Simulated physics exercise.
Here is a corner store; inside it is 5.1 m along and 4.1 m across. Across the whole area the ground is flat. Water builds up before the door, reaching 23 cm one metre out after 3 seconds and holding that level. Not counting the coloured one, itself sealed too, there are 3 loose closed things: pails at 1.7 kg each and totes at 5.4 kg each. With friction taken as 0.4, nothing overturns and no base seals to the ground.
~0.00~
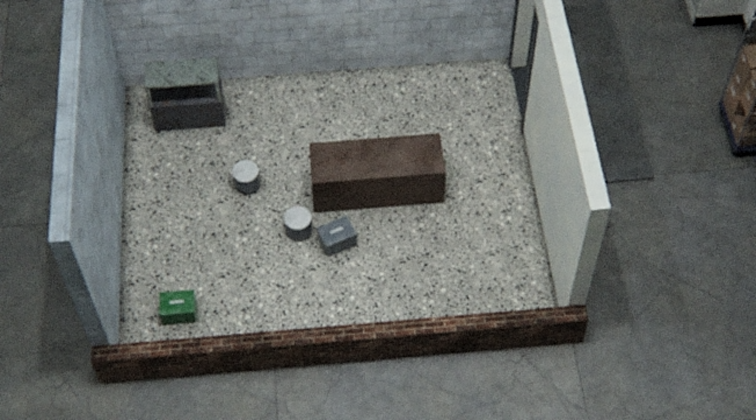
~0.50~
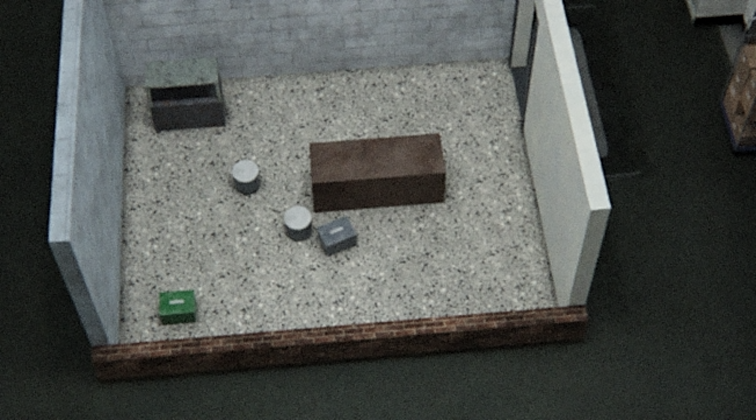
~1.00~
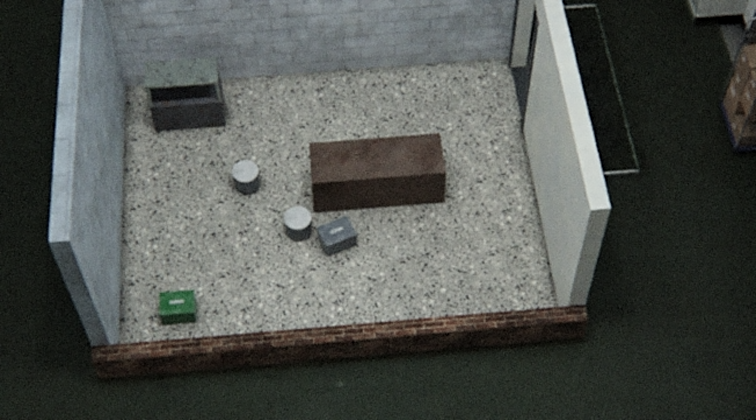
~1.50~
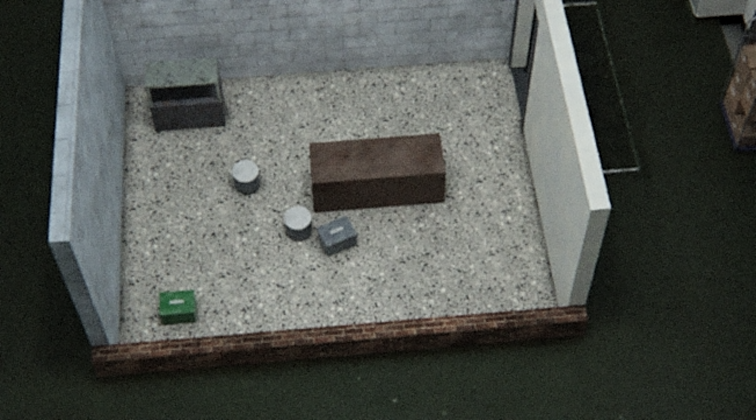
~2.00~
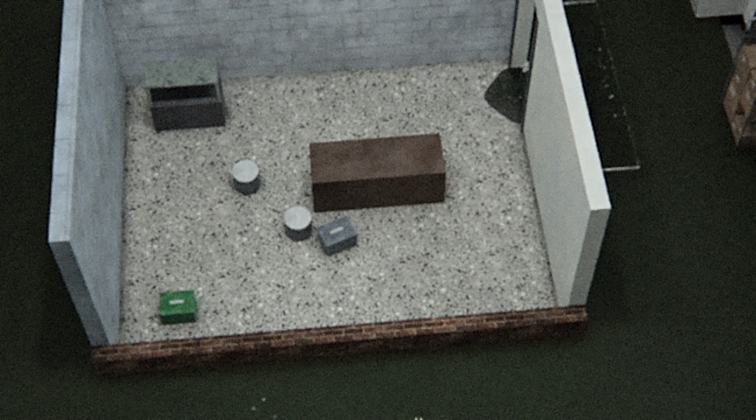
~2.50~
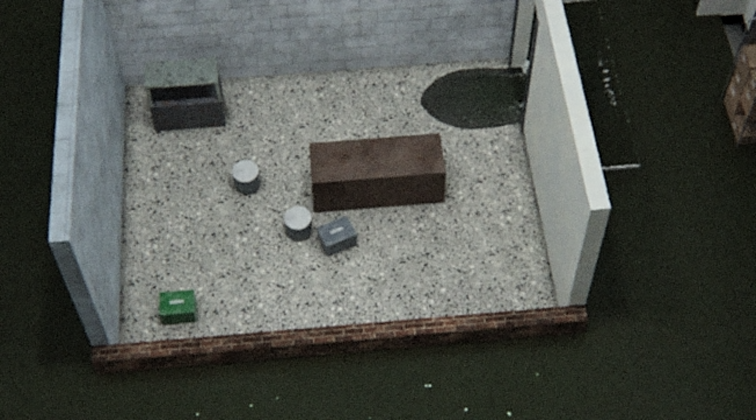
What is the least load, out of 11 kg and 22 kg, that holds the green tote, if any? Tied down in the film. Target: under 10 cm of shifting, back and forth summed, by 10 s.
The least is 22 kg.
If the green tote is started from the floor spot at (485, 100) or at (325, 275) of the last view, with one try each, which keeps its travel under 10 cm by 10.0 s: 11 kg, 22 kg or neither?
Going in order: Neither weight works, both weights work.
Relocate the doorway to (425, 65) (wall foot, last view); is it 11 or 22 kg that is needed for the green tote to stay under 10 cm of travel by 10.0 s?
The small mass already works.
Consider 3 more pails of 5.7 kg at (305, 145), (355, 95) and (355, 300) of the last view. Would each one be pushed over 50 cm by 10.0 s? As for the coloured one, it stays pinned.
First: Beyond the limit; second: Beyond the limit; third: Inside the limit.
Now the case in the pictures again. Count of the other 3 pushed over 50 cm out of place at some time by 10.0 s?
The count comes to 1.
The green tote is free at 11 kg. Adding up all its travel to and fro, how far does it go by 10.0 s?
About 80 cm.
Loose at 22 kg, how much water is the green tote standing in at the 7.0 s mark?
Depth: Approx. 1 cm.
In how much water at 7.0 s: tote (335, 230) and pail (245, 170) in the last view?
First about 0 cm, second about 3 cm.
After 3.5 s the green tote would be 0 cm from its start with 11 kg and 0 cm from its start with 22 kg; 0 cm of water round it then.
After 4.5 s the green tote would be 0 cm from its start with 11 kg and 0 cm from its start with 22 kg; 0 cm of water round it then.
After 7.0 s the green tote would be 0 cm from its start with 11 kg and 0 cm from its start with 22 kg; 1 cm of water round it then.
After 10.0 s the green tote would be 64 cm from its start with 11 kg and 0 cm from its start with 22 kg; 9 cm of water round it then.
